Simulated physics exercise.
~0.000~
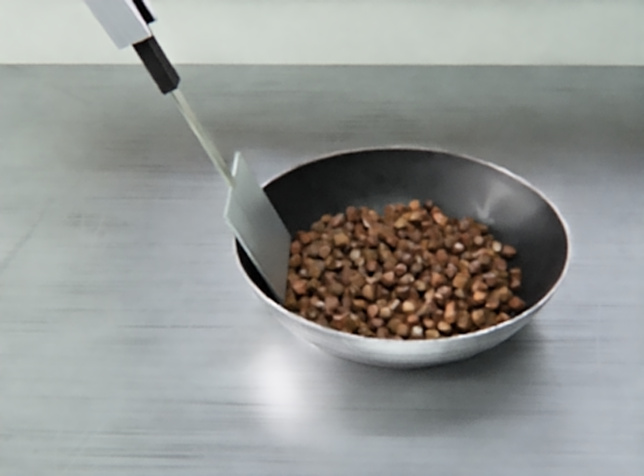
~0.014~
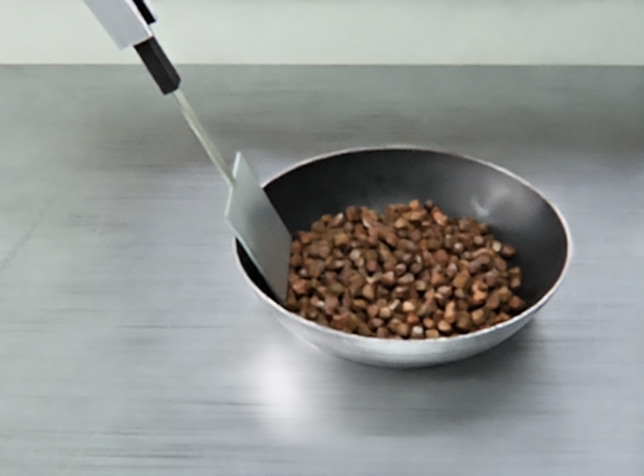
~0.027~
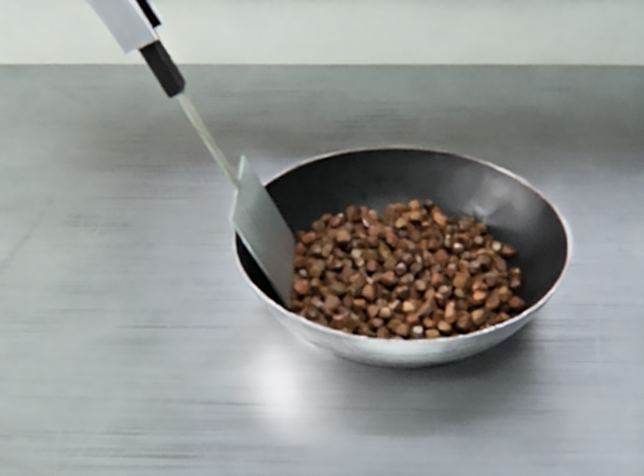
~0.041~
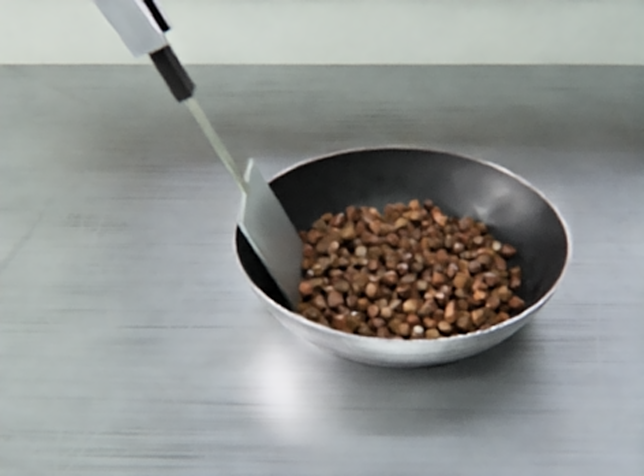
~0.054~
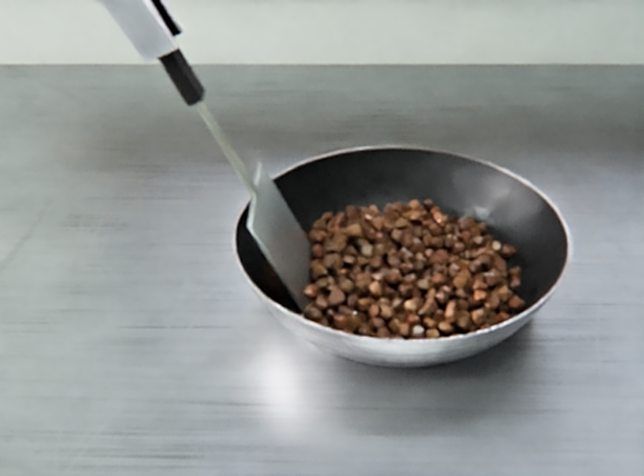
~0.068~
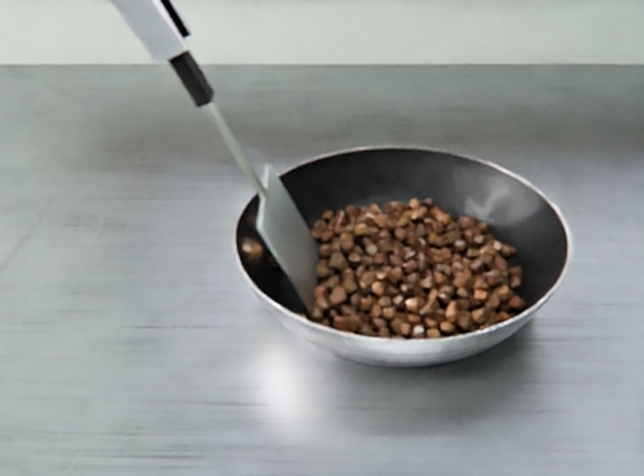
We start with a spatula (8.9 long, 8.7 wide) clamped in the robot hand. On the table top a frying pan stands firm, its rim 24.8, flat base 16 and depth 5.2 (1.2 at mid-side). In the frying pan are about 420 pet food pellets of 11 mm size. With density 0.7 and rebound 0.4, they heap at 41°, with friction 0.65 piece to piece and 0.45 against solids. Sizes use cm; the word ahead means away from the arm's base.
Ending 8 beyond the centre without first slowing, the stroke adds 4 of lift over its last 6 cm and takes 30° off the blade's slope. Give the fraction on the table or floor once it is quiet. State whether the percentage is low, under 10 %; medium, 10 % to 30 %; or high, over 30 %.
The percentage is low.
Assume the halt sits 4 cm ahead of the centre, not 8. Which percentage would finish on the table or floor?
About 0 %.
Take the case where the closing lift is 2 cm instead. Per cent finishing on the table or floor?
Close to 10 in a hundred.
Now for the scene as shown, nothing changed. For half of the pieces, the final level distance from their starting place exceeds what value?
Distance: Near 4 cm.
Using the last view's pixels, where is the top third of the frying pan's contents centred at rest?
The middle lies somewhere around (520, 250).
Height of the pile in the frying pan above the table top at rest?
6.5 cm.
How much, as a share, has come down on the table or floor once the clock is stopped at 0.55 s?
Fraction noted: Close to 5 per cent.
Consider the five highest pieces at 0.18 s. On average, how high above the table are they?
I'd say close to 12 cm on average.
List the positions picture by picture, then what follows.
The first picture shows spatula top edge at (232, 182), sloping 65°; upper third of the load around (410, 270), from x 290 to 515, top at y 205; 417 in the frying pan.
The second picture shows spatula top edge at (232, 183), sloping 65°; upper third of the load around (410, 270), from x 290 to 515, top at y 205.
The third picture shows spatula top edge at (237, 185), sloping 65°; upper third of the load around (405, 268), from x 290 to 515, top at y 205.
The fourth picture shows spatula top edge at (245, 189), sloping 65°; upper third of the load around (405, 268), from x 290 to 515, top at y 205.
The fifth picture shows spatula top edge at (255, 192), sloping 65°; upper third of the load around (399, 267), from x 275 to 515, top at y 205.
The sixth picture shows spatula top edge at (263, 194), sloping 65°; upper third of the load around (400, 263), from x 250 to 515, top at y 205; 417 in the frying pan.
After 0.18 s, sloping 65°, highest piece 22 above the table; 414 in the frying pan, 3 on the blade or in flight.
After 0.29 s, sloping 53°, highest piece 27 above the table; 414 in the frying pan, 3 on the blade or in flight.
After 0.55 s, sloping 35°, highest piece 7 above the table; 394 in the frying pan, 21 on the table or floor, 2 on the blade or in flight.
After 1.60 s, sloping 35°, highest piece 6 above the table; 393 in the frying pan, 24 on the table or floor.
At rest, 393 in the frying pan, 24 on the table or floor. That is 6 % on the table or floor.
